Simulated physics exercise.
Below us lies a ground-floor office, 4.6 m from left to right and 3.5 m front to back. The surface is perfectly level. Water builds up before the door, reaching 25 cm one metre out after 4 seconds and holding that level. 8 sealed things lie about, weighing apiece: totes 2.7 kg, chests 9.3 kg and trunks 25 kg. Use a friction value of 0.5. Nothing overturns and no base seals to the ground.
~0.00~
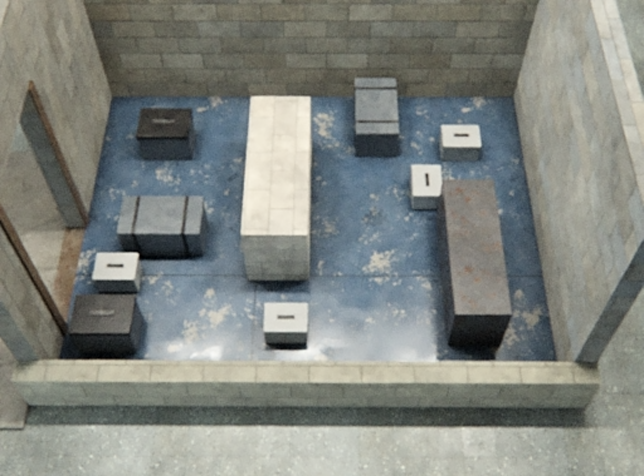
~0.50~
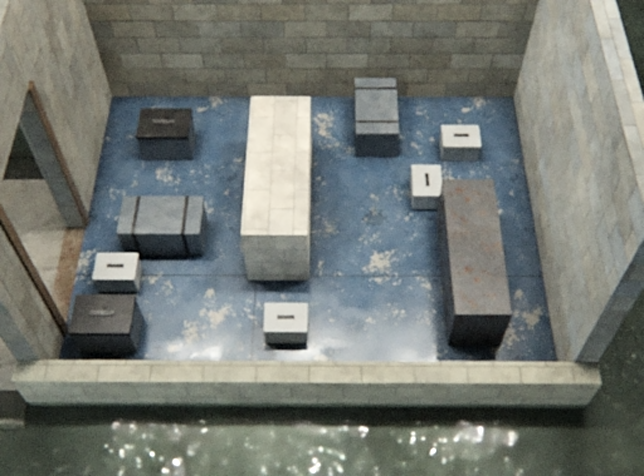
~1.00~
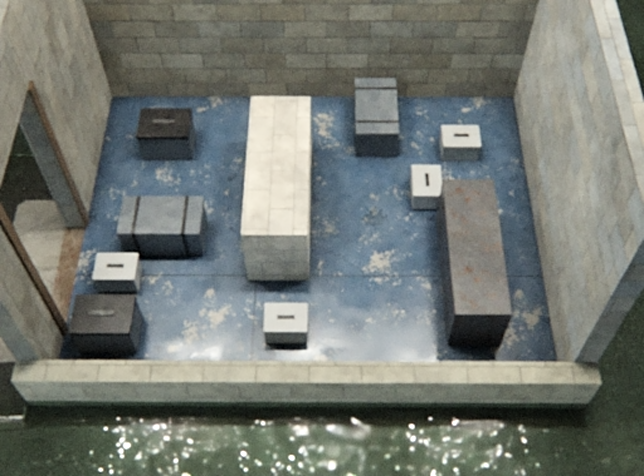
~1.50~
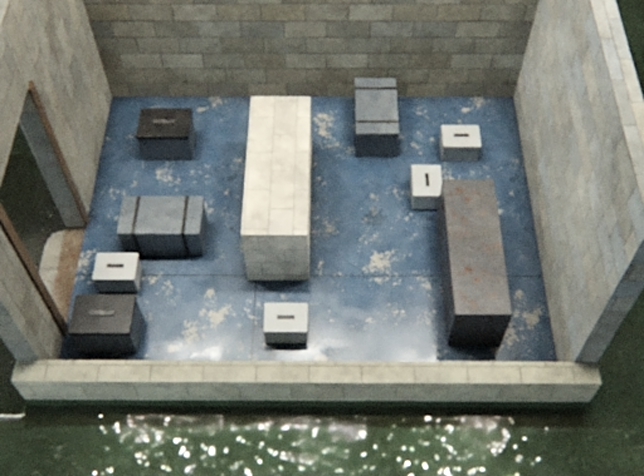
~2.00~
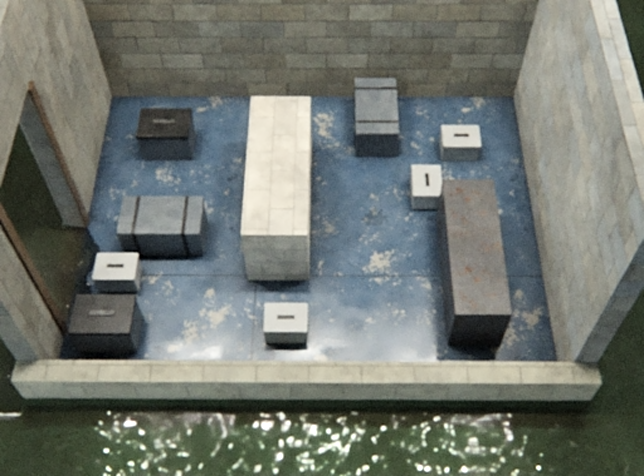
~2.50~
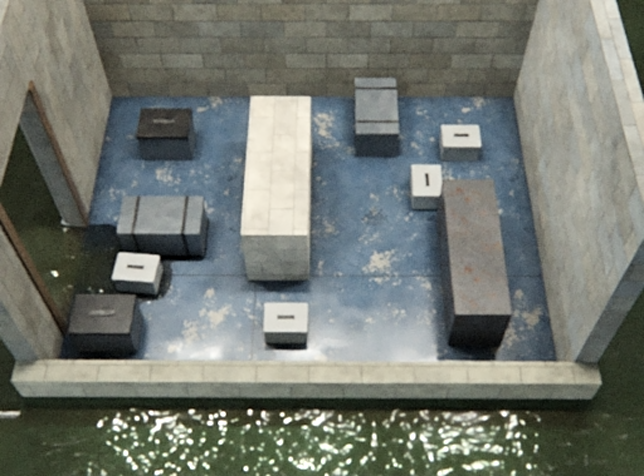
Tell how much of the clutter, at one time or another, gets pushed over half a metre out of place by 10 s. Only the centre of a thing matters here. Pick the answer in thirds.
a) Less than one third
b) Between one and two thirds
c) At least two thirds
Answer: C.
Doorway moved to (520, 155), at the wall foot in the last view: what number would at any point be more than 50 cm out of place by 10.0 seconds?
That gives 7 of them.
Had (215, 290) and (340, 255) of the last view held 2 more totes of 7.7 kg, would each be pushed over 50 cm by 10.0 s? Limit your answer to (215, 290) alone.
Above the mark.
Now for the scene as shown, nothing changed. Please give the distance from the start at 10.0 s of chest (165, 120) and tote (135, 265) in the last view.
In turn: 80 cm, 200 cm.
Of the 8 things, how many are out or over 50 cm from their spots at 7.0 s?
That would be 5.
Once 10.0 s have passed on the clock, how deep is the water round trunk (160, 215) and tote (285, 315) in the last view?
Depth approx. 9 cm / 16 cm.
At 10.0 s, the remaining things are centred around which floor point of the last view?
(344, 185).
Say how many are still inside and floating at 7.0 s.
At that instant the tally stands at 4.
After 3.5 s 1 of 8 are over 50 cm from their spots; 1 afloat.
After 4.5 s 2 of 8 are over 50 cm from their spots; 0 afloat.
After 7.0 s 5 of 8 are over 50 cm from their spots; 4 afloat.
After 10.0 s 6 of 8 are over 50 cm from their spots, and 6 have been at some point; 8 afloat.
